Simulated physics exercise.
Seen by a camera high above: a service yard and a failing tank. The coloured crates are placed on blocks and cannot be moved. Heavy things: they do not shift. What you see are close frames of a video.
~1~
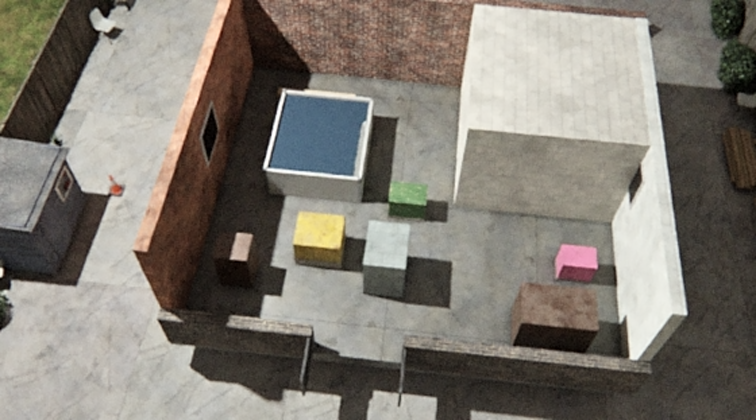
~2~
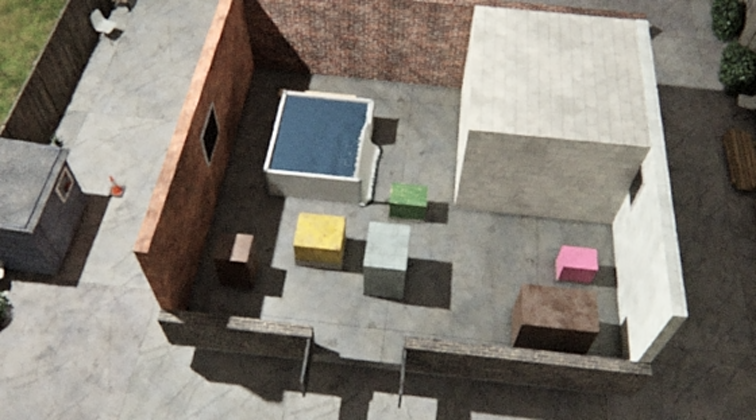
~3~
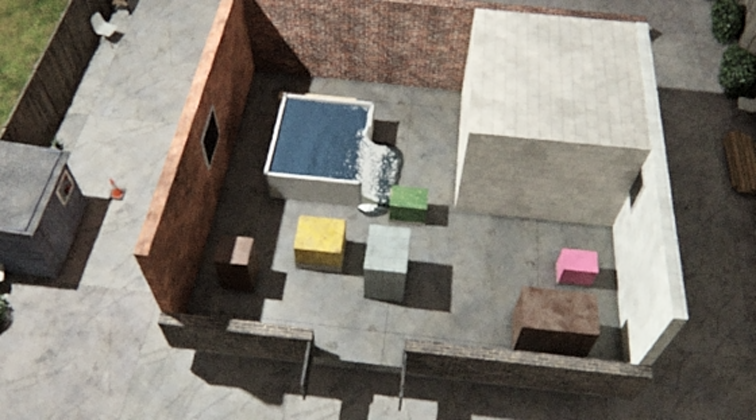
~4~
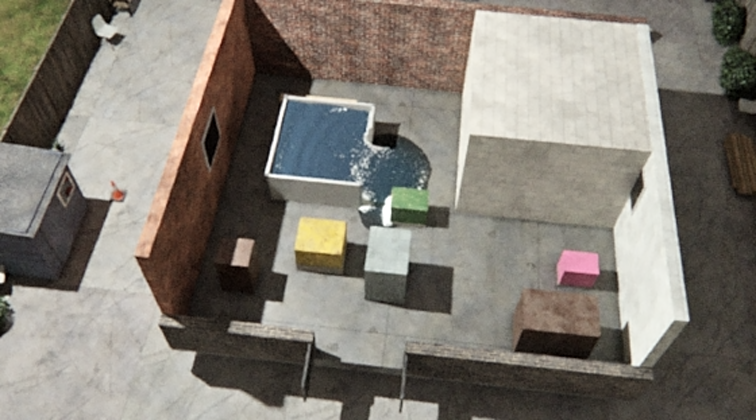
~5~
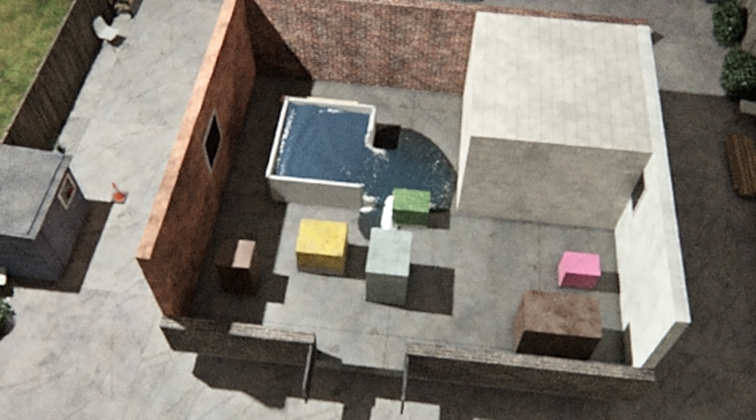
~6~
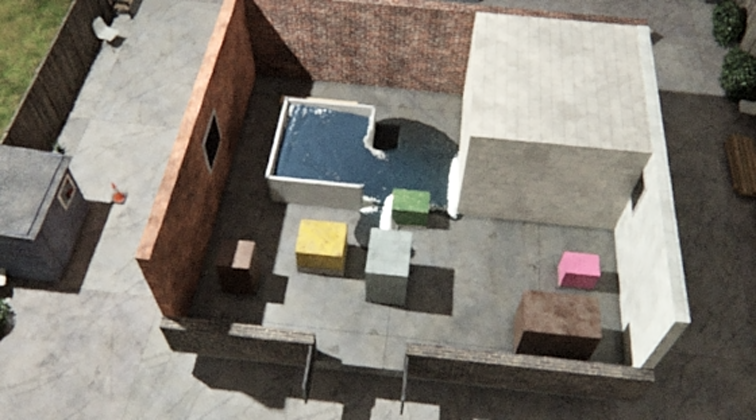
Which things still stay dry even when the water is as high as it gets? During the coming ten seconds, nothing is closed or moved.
Taking each one: The yellow crate stays dry; the pink crate does not stay dry; the green crate does not stay dry.
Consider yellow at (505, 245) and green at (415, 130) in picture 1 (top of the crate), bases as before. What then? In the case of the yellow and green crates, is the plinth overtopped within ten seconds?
The yellow one is flooded, while the green one is flooded.
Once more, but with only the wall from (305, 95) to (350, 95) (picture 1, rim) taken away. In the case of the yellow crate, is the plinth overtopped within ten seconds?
The yellow crate is not reached.
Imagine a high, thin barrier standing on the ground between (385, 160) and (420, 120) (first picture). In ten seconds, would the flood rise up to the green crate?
Then: Green takes water.
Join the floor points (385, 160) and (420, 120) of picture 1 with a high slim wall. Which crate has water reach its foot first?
I'd go with the green one.
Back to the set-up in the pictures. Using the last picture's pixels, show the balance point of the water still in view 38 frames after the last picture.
I'd say around (384, 190).
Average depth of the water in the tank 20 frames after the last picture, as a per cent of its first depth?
I make it 28 per cent.
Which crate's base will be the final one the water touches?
Easy - the pink crate.
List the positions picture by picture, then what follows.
In the first frame, the tank at (321, 135) is whole and still.
In the second frame, water pours out at (363, 167) and has run to (375, 146).
In the third frame, water pours out at (364, 170) and has run to (396, 151).
In the fourth frame, the front is at (418, 151), out from the gap at (364, 173).
In the fifth frame, the front is at (454, 176), out from the gap at (365, 174).
In the sixth frame, the front is at (458, 150), out from the gap at (365, 175).
A moment on, water covers 20 % of the floor; the yellow crate water round its plinth, the pink crate not reached, the green crate water round its plinth.
Next, water covers 40 % of the floor; the yellow crate water round its plinth, the pink crate not reached, the green crate water round its plinth.
Then, water covers 60 % of the floor; the yellow crate water round its plinth, the pink crate water round its plinth, the green crate water round its plinth.
Later, water covers 80 % of the floor; the yellow crate water round its plinth, the pink crate water round its plinth, the green crate water round its plinth.
In the end, water covers 100 % of the floor; the yellow crate stayed above the water, the pink crate was topped, the green crate was topped.
